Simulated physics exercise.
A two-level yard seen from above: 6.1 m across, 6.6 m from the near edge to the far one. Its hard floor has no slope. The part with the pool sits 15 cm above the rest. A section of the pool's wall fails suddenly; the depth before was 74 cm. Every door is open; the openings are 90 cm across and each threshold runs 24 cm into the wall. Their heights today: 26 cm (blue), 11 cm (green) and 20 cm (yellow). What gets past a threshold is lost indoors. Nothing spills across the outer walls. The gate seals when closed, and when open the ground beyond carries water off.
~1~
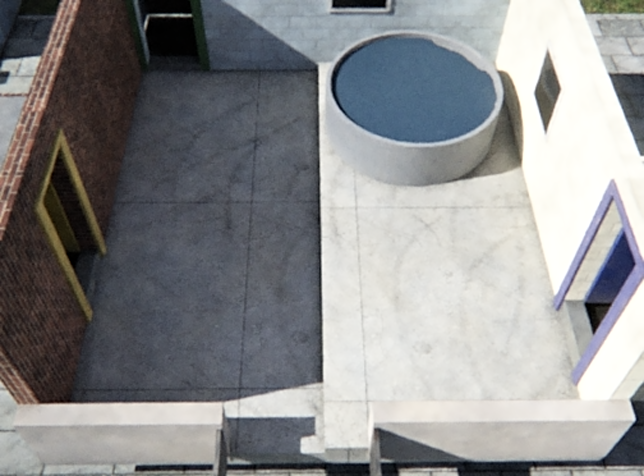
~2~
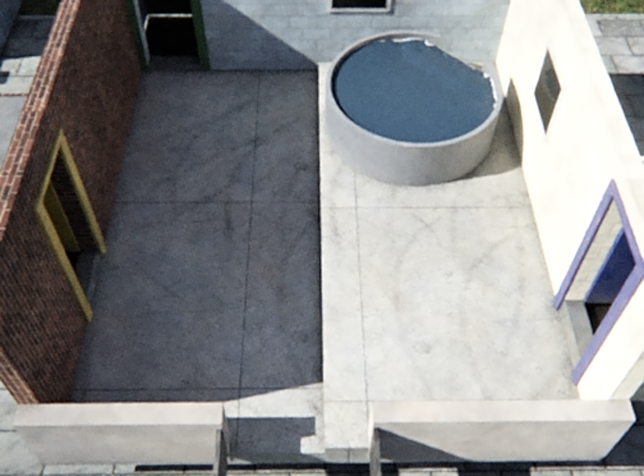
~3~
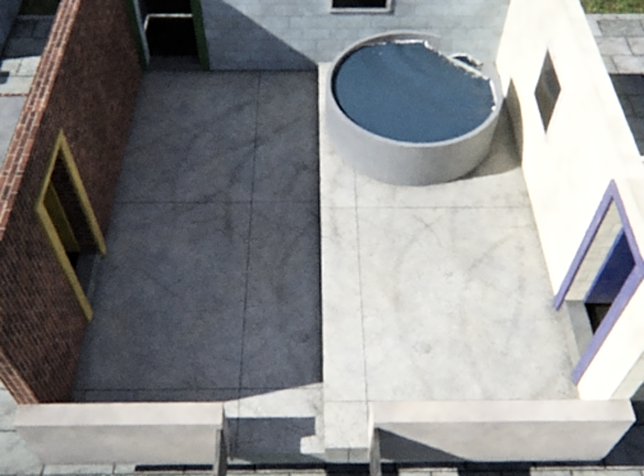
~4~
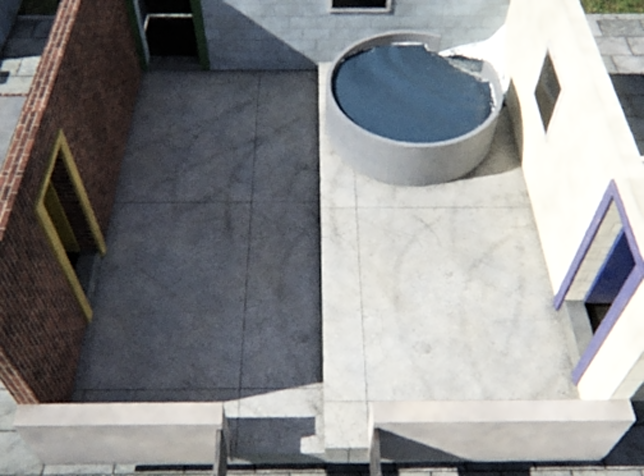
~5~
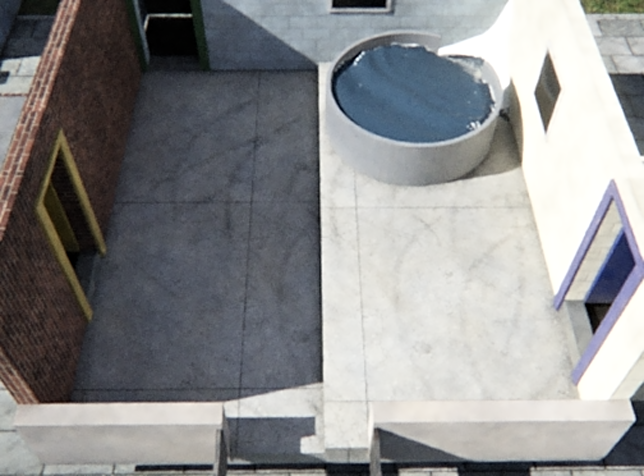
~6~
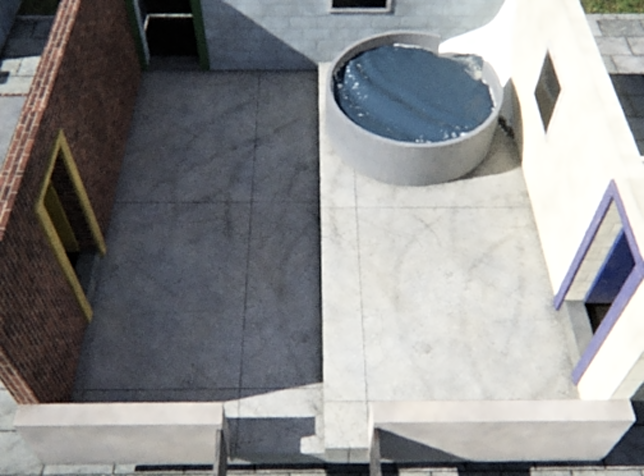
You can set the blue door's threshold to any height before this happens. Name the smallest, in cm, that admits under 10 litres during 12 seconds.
It would have to be roughly 8.5 cm high.
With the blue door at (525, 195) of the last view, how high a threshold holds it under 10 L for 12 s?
About 8.5 cm.
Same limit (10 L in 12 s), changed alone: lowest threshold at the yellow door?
Roughly 7.5 cm at yellow.
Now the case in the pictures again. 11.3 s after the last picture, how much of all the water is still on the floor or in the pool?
Some 96 per cent remains.
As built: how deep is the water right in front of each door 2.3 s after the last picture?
Depths in cm: Blue 4, green 3, yellow 0.
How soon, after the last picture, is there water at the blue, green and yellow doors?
Arrival: Blue 1.3 s, green 1.4 s, yellow 3.4 s.
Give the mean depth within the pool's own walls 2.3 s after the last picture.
Roughly 49 cm on average.
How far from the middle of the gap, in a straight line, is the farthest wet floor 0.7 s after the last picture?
Roughly 2.8 m.
Then, 0.7 s after the last picture water covers 5 % of the floor, deepest (71 cm) near (457, 66); it has not reached the blue door.
Then, 2.3 s after the last picture water covers 45 % of the floor, deepest (44 cm) near (450, 80); 4 cm at the blue door, 0 litres in over its 26 cm threshold.
Then, 11.3 s after the last picture water covers 90 % of the floor, deepest (26 cm) near (491, 73); 7 cm at the blue door, 0 litres in over its 26 cm threshold.
At the blue door as built, the water peaked near 7 cm, 11.3 s after the last picture.
Run again over the same 12 s with other heights there, 17 litres in over 7 cm, 6 litres over 9.5 cm. The limit of 10 litres is kept from about 8.5 cm up.
